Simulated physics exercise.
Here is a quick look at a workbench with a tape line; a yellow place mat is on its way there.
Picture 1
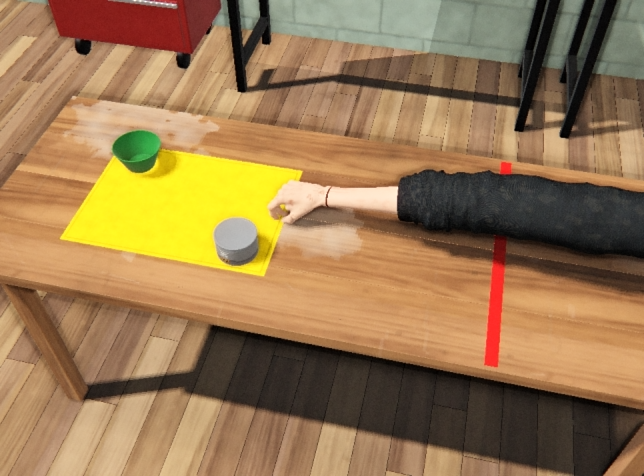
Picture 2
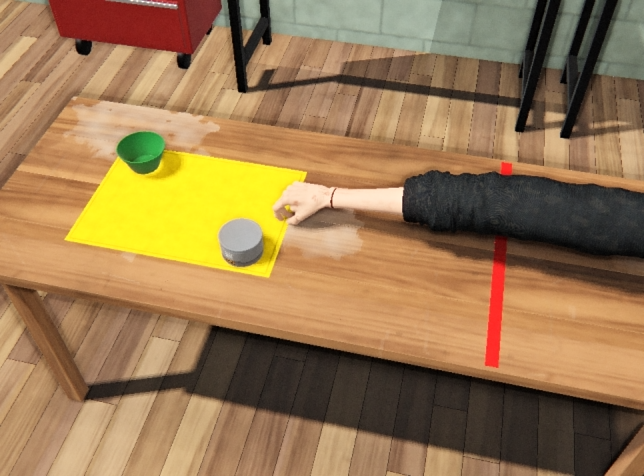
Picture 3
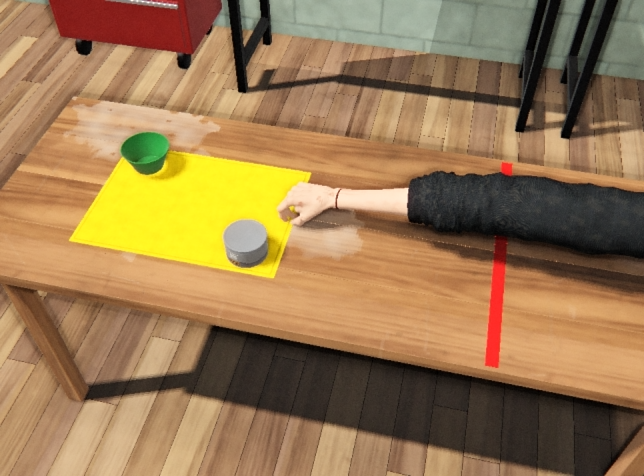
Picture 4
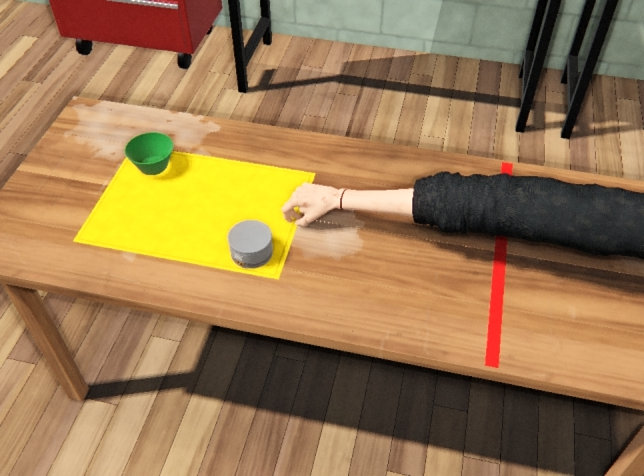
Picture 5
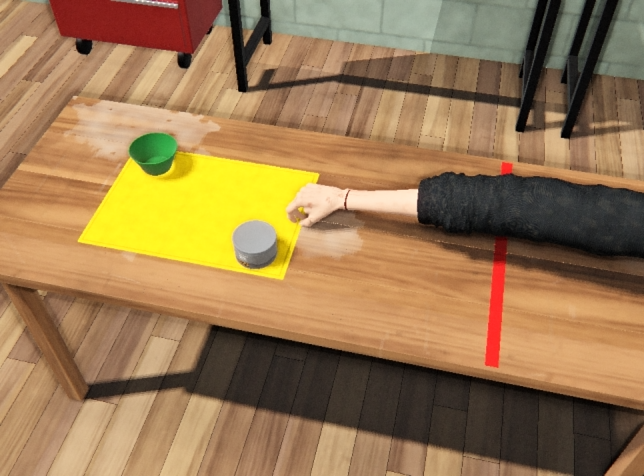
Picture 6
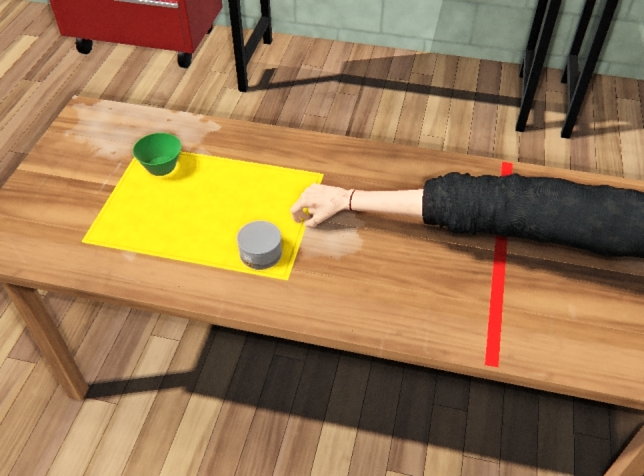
On a wooden workbench, a hand slowly pulling a yellow place mat slightly right, carrying a green bowl and grey tub.
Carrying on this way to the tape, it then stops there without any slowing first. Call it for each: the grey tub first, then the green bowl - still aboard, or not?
My call: The grey tub still aboard; the green bowl still aboard.
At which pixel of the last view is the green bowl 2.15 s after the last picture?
It is somewhere near (332, 186).
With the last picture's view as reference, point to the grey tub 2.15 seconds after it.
Approx. position: (460, 281).
Then, 2.04 s after the last picture, hem at the tape; grey tub on the cloth near (454, 280); green bowl on the cloth near (327, 185).
Then, 2.15 s after the last picture, hem at the tape; grey tub on the cloth near (460, 281); green bowl on the cloth near (332, 186).
At rest, hem at the tape; grey tub on the cloth near (460, 281); green bowl on the cloth near (332, 186). The grey tub remains aboard and the green bowl keeps its seat.
